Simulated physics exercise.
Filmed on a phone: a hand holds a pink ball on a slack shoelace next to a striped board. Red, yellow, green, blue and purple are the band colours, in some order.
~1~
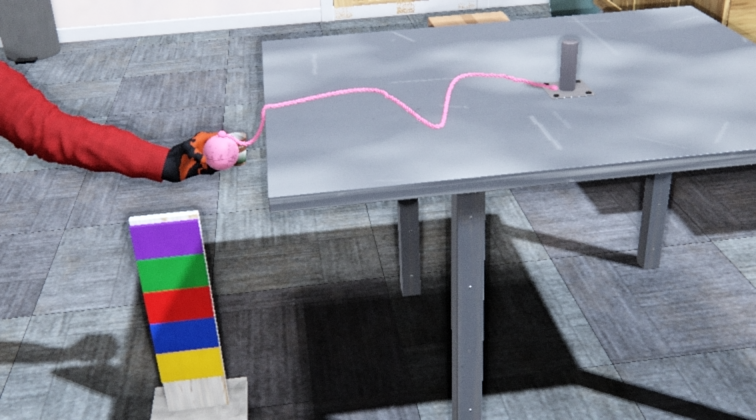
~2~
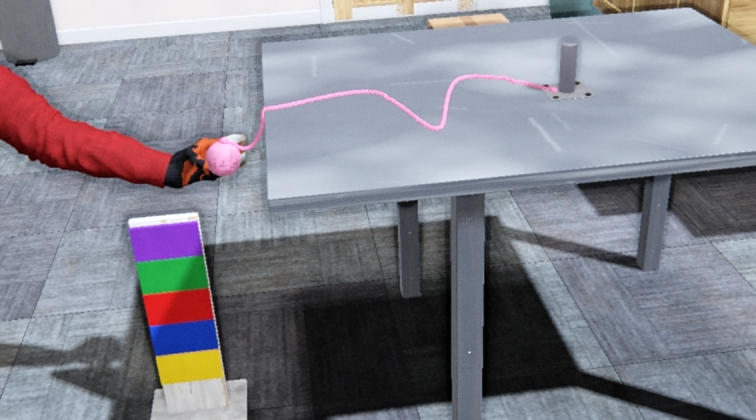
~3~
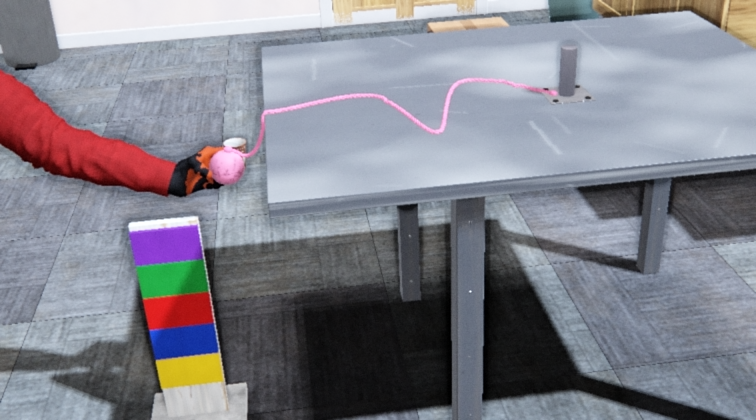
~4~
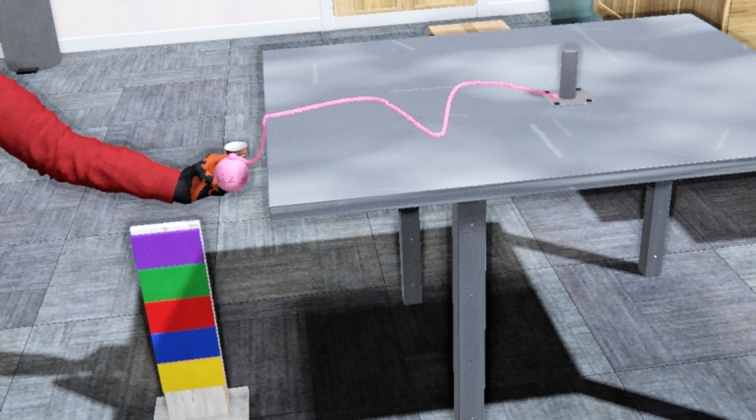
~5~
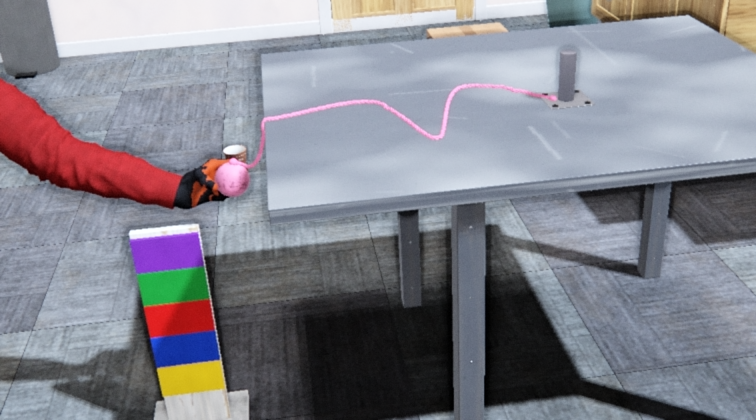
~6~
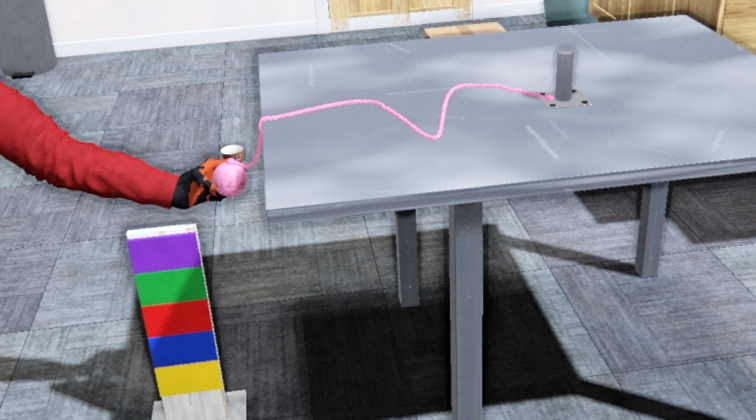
A pink ball on a pink shoelace, held in a gloved hand beside a gray table, sinks very slightly above a board of colored bands, while the lace stays draped across the tabletop to a short post.
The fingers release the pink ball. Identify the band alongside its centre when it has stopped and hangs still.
Its centre is alongside the yellow band.
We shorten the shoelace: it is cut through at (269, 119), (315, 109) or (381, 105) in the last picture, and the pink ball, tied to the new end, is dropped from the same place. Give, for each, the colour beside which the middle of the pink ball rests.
Here's the sequence: Red; next: Green; last: None, it hangs higher.
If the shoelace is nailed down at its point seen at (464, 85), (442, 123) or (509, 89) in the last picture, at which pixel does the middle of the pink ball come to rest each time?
Near (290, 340), then (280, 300), then (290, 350).
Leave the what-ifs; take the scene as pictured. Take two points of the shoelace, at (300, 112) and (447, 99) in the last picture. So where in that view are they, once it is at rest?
Point one to (280, 267), point two to (405, 113).
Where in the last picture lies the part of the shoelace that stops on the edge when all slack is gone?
Around (411, 125).
Soon after, ball near (257, 331); level with blue.
After that, ball near (306, 353); level with yellow.
And then, ball near (288, 363); level with yellow.
In the end, ball near (293, 365); level with yellow. The shoelace holds its middle at yellow.
